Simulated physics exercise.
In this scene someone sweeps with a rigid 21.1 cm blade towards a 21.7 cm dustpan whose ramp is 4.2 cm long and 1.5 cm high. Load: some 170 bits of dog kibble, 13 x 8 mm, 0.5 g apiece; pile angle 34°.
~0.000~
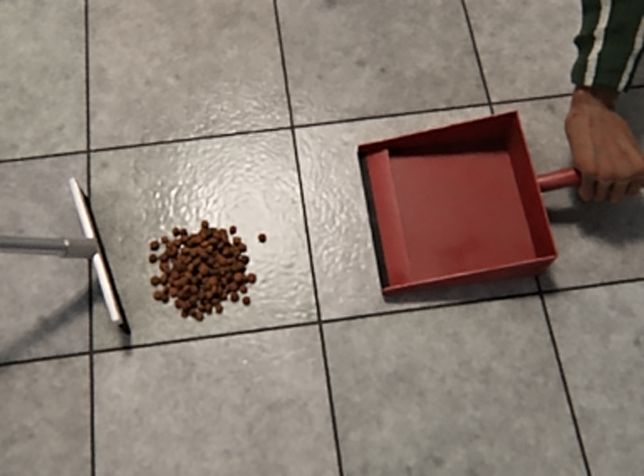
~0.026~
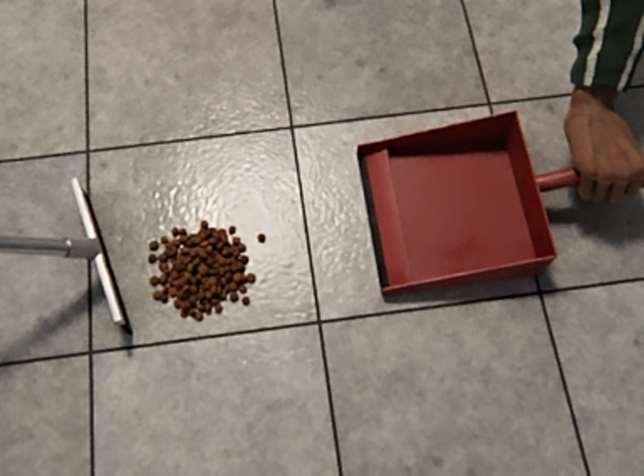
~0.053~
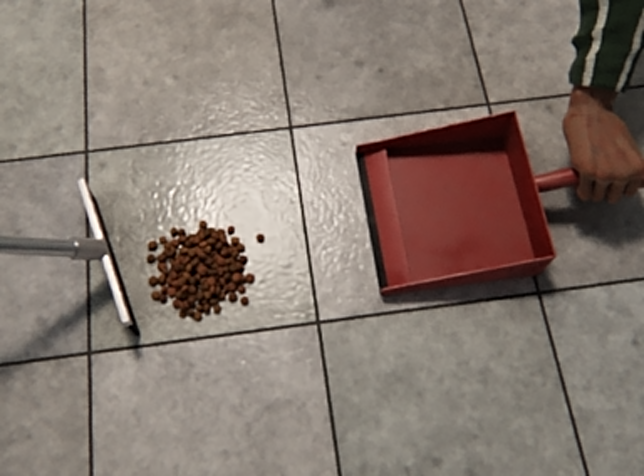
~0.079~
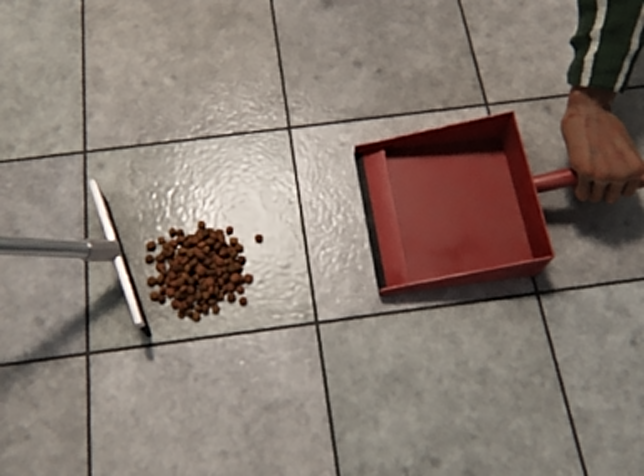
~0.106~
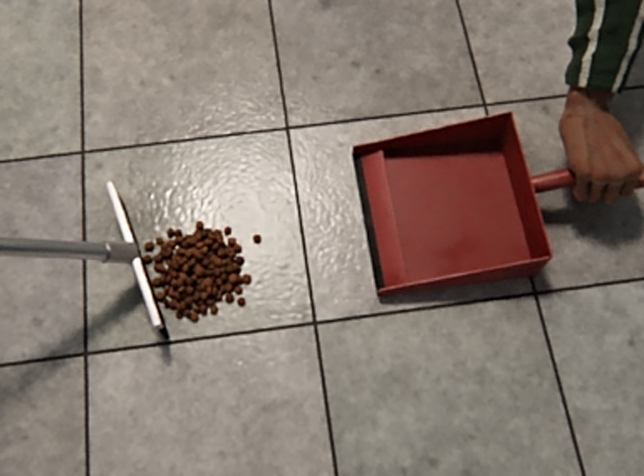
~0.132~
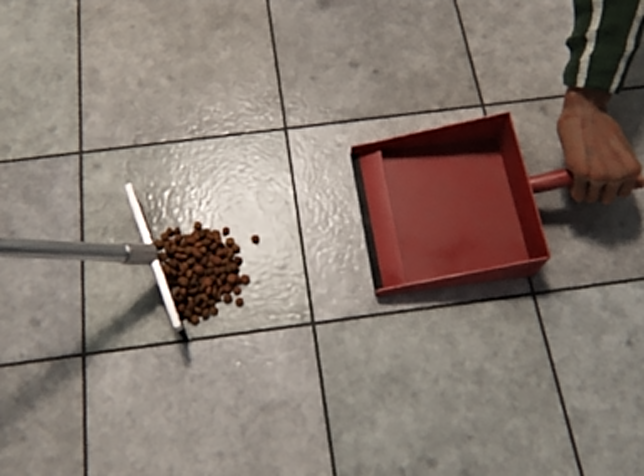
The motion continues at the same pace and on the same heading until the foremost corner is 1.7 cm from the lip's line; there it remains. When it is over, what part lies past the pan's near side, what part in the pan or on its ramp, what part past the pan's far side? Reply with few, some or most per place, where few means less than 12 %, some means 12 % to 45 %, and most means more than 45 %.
Near side = some, pan = some, far side = few.
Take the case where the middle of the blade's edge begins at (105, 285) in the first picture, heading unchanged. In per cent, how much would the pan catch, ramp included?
The pan and its ramp would take some 20 per cent.
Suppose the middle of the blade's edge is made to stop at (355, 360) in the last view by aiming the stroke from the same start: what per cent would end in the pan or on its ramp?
Share caught: Approx. 5 %.
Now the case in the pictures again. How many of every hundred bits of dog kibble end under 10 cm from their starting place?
About 0 percent.
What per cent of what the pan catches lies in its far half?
Something like 30 in a hundred.
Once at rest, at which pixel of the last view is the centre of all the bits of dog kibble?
I'd say roughly (364, 245).
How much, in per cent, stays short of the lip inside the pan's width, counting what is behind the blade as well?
That comes to near 55 percent.
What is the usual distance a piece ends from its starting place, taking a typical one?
Roughly 24 centimetres.
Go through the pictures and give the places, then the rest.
Blade from (117, 320) to (75, 185), moved 0.0 cm, 0 of the pieces shifted so far; middle of the pieces at (200, 265); pan at (460, 210), in the first picture.
Blade from (120, 321) to (77, 185), moved 0.4 cm, 0 of the pieces shifted so far; middle of the pieces at (199, 265), in the second picture.
Blade from (127, 322) to (84, 186), moved 1.5 cm, 0 of the pieces shifted so far; middle of the pieces at (198, 265), in the third picture.
Blade from (140, 323) to (95, 187), moved 3.2 cm, 0 of the pieces shifted so far; middle of the pieces at (197, 266), in the fourth picture.
Blade from (158, 325) to (112, 188), moved 5.8 cm, 10 of the pieces shifted so far; middle of the pieces at (195, 266), in the fifth picture.
Blade from (178, 327) to (130, 190), moved 8.5 cm, 72 of the pieces shifted so far; middle of the pieces at (202, 265); pan at (453, 211). The blade's pace is about 1.04 m/s, heading 12 degrees towards the viewer's side, in the sixth picture.
After 0.26 s, middle of the blade 15 cm from the lip; 0 % over the lip, far side 0 %, near side 5 %.
Then, at 0.35 s, middle of the blade 7 cm from the lip; 0 % over the lip, far side 0 %, near side 15 %.
After 0.57 s, middle of the blade 4 cm from the lip; 25 % over the lip, far side 0 %, near side 15 %.
At rest (1.1 s), near side 15 %, pan 25 %, far side 0 %, in front of the lip or behind the blade 55 %.
